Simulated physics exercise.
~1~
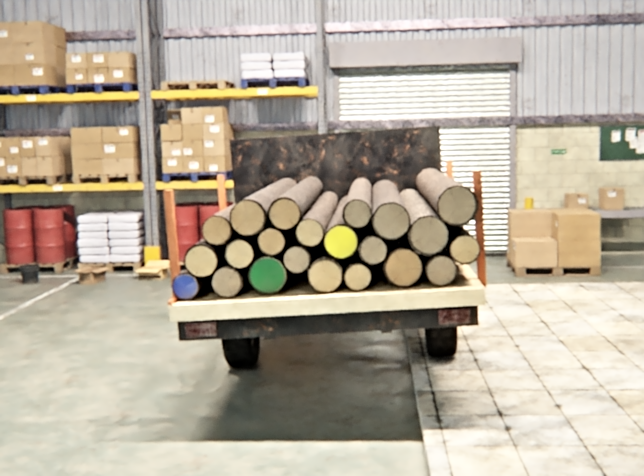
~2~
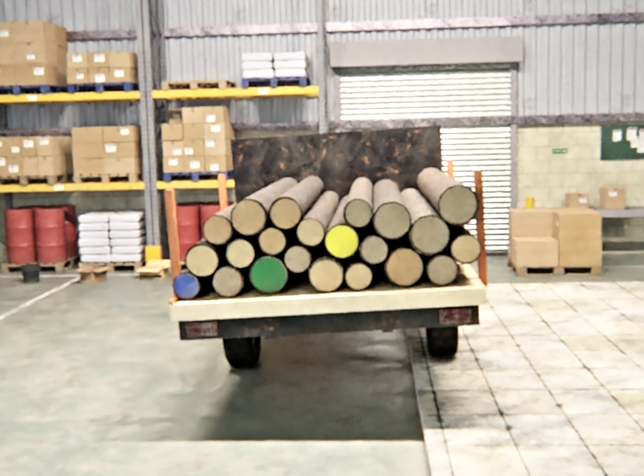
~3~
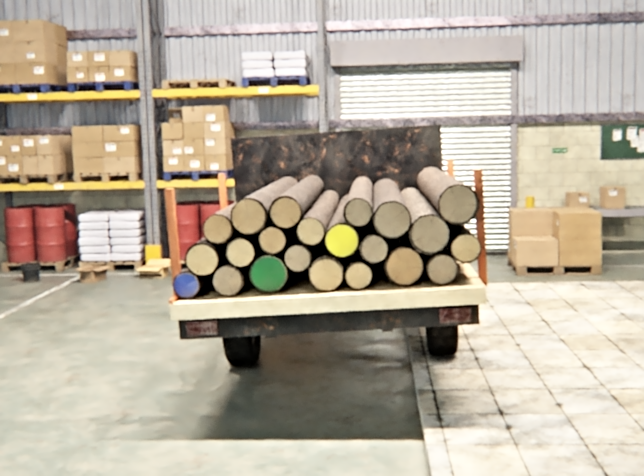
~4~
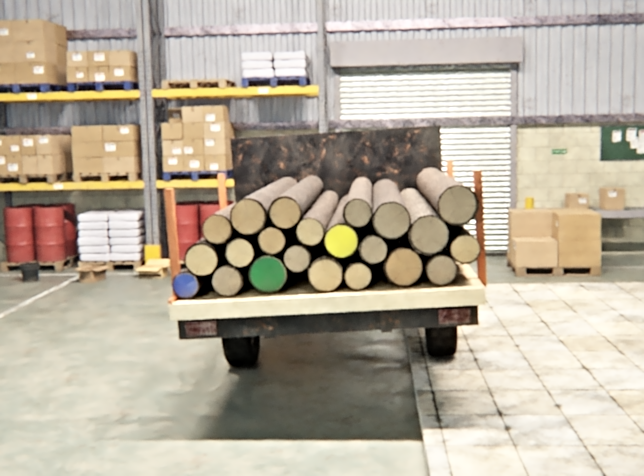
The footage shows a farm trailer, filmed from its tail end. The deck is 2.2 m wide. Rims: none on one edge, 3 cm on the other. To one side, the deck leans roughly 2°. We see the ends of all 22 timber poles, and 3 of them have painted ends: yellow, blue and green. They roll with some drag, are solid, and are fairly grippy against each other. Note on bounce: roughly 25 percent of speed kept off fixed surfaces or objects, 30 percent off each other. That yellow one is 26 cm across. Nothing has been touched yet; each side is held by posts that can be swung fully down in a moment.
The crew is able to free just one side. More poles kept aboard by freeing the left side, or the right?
Left.
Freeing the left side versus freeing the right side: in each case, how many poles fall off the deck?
0 for the left, 5 for the right.
If it is the left, after 0.6 s, yellow is up on others, 100 cm from the right edge; blue is on the deck, 10 cm from the left edge; green is on the deck, 70 cm from the left edge; 0 gone from the deck.
If it is the left, in the end, yellow is up on others, 100 cm from the right edge; blue is on the deck, 10 cm from the left edge; green is on the deck, 70 cm from the left edge; 0 gone from the deck.
If it is the right, after 1.4 s, yellow is up on others, 95 cm from the right edge; blue is on the deck, 10 cm from the left edge; green is on the deck, 70 cm from the left edge; 2 gone from the deck.
If it is the right, in the end, yellow is up on others, 90 cm from the right edge; blue is on the deck, 10 cm from the left edge; green is on the deck, 70 cm from the left edge; 5 gone from the deck.
